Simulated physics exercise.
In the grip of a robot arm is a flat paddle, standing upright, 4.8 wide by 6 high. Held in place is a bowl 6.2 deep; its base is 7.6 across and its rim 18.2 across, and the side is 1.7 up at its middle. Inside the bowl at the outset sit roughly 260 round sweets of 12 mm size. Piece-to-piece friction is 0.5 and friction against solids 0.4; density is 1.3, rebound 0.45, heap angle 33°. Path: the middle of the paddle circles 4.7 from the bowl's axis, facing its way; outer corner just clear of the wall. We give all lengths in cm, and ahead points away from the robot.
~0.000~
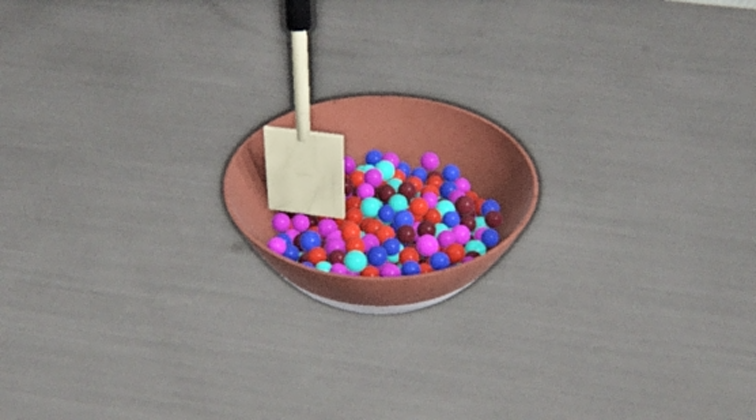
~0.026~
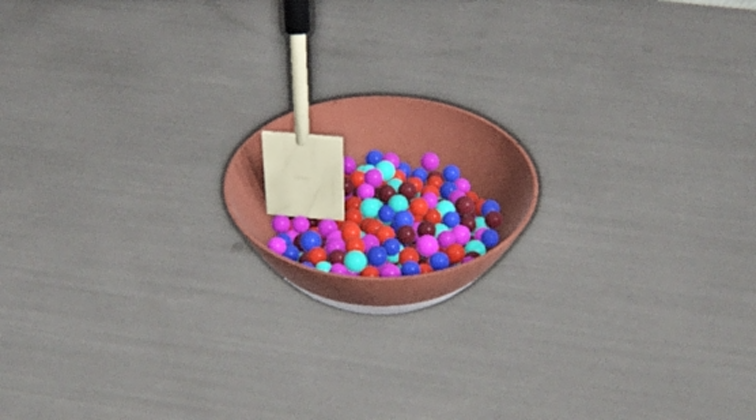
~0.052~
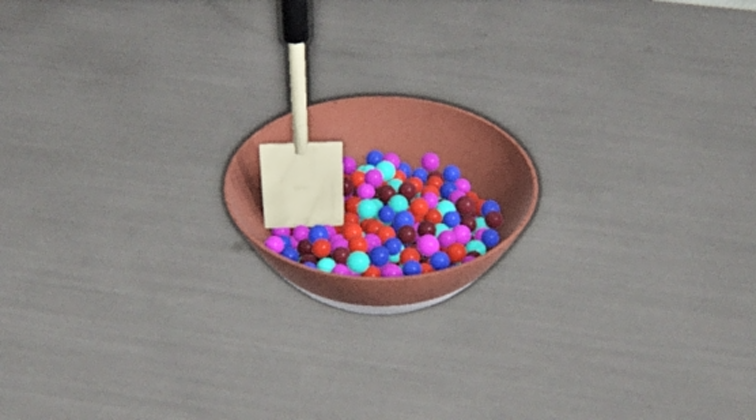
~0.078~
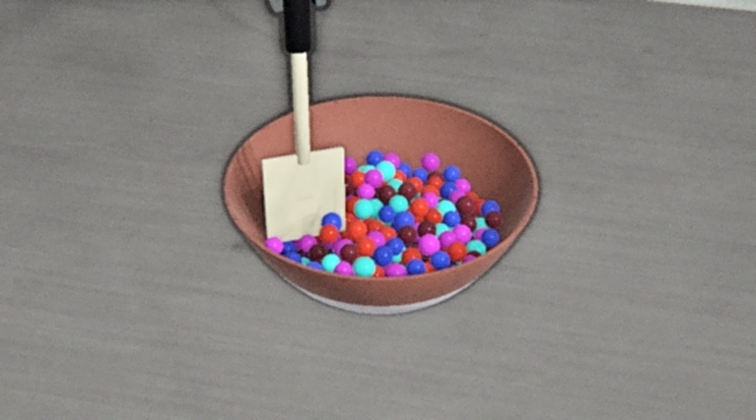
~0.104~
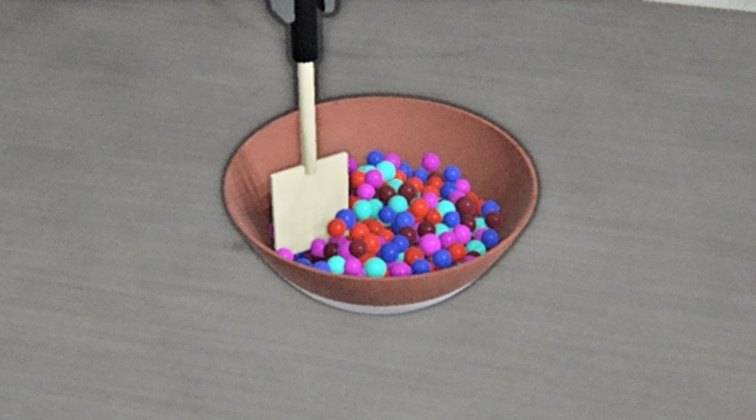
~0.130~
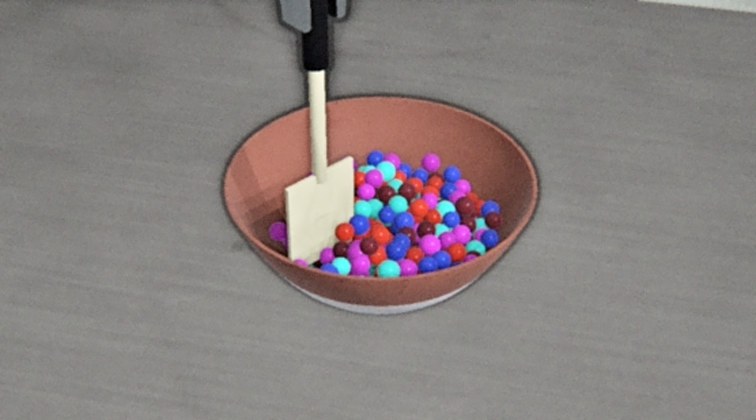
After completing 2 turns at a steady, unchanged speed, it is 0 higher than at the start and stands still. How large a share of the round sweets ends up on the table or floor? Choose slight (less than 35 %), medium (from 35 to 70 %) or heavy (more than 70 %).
The share is slight.
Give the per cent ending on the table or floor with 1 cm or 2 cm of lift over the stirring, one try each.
Near 15 in a hundred, then near 10 in a hundred.
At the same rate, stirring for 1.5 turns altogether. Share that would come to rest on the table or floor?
I'd reckon near 15 per cent.
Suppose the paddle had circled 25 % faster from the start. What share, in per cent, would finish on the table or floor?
Roughly 25 per cent.
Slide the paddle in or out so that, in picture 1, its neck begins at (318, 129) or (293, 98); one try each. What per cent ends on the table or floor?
Near 15 per cent and near 10 per cent, in that order.
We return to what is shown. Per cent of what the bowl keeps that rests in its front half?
It comes to near 60 percent.
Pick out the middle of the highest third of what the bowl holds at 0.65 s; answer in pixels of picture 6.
About (306, 177) in the last picture.
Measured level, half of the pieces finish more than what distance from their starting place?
Reading: Around 6 cm.
By 0.65 s, 317° round, highest piece 8 above the table; 240 in the bowl, 20 on the table or floor, 3 in flight or on the tool.
By 1.17 s, 219° round, highest piece 7 above the table; 223 in the bowl, 39 on the table or floor, 1 in flight or on the tool.
By 1.63 s, 0° round, highest piece 6 above the table; 208 in the bowl, 55 on the table or floor.
By 2.33 s, 0° round, highest piece 6 above the table; 208 in the bowl, 55 on the table or floor.
Final count, 208 in the bowl, 55 on the table or floor. That is 21 % on the table or floor.
